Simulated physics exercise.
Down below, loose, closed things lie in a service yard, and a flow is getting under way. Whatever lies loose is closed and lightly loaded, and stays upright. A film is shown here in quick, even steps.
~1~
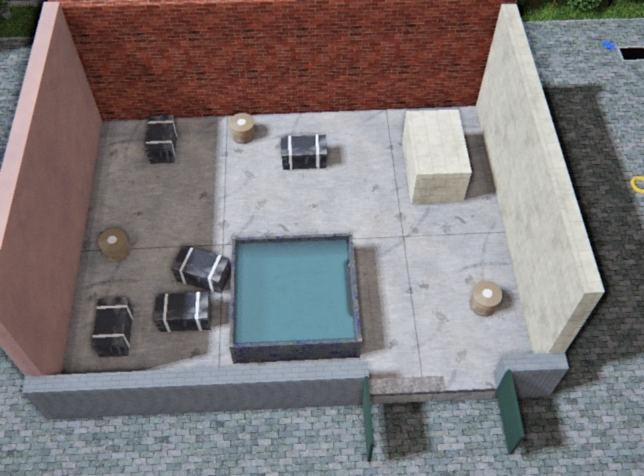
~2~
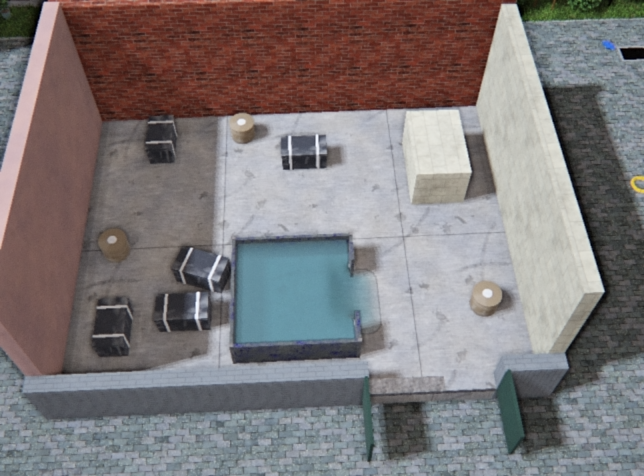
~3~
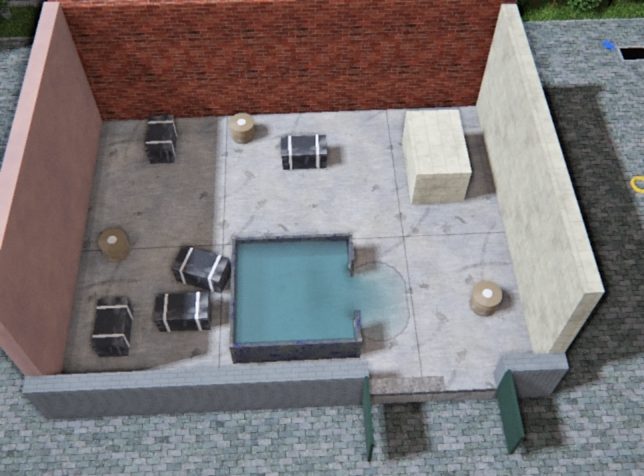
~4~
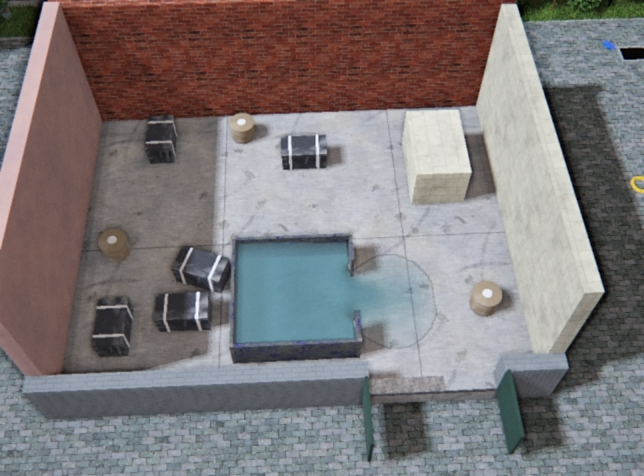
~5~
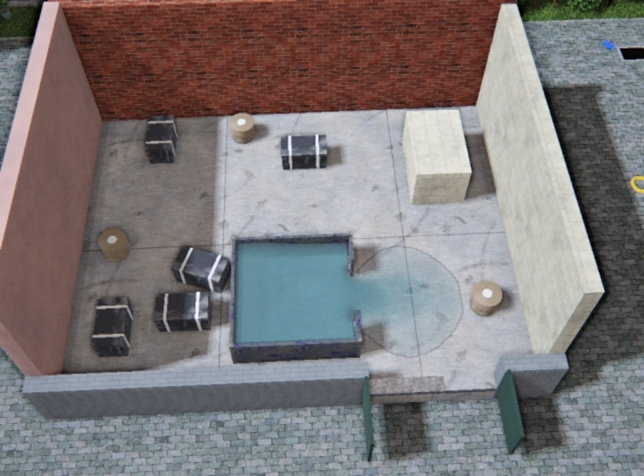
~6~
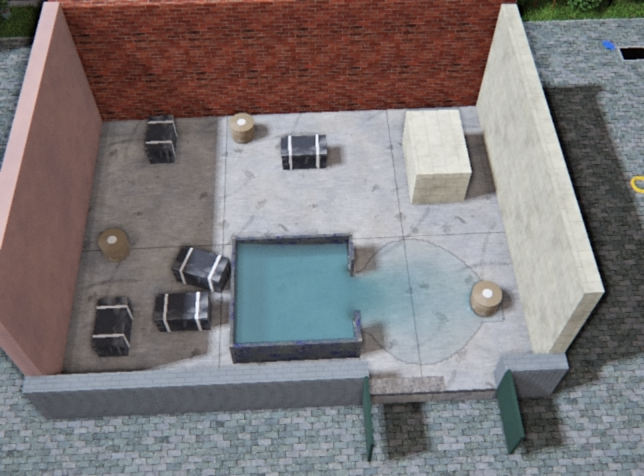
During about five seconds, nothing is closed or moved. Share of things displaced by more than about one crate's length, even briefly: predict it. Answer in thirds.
Less than a third.
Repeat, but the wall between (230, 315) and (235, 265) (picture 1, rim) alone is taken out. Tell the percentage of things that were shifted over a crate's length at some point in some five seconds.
I'd guess around 60 percent of them.
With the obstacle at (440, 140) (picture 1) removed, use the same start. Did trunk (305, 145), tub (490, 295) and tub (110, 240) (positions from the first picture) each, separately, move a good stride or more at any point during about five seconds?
First one never went far; second one was driven off; third one never went far.
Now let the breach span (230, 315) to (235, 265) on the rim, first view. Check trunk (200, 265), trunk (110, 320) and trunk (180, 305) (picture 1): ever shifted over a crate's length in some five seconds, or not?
Object by object: Covered the distance, covered the distance, covered the distance.
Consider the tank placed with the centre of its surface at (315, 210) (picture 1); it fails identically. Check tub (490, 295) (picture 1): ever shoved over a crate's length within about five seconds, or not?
Lab note for this piece: Reached that mark.
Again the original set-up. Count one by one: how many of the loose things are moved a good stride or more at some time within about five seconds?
1.
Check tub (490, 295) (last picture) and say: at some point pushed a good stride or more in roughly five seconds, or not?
For this one it's over that mark.
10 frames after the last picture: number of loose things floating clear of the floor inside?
Count: 1.
A moment on, 0 of 8 are well off their spots; 0 afloat.
Next, 0 of 8 are well off their spots; 1 afloat.
Later, 0 of 8 are well off their spots; 1 afloat.
In the end, 1 of 8 are well off their spots, and 1 have been at some point; 1 afloat.
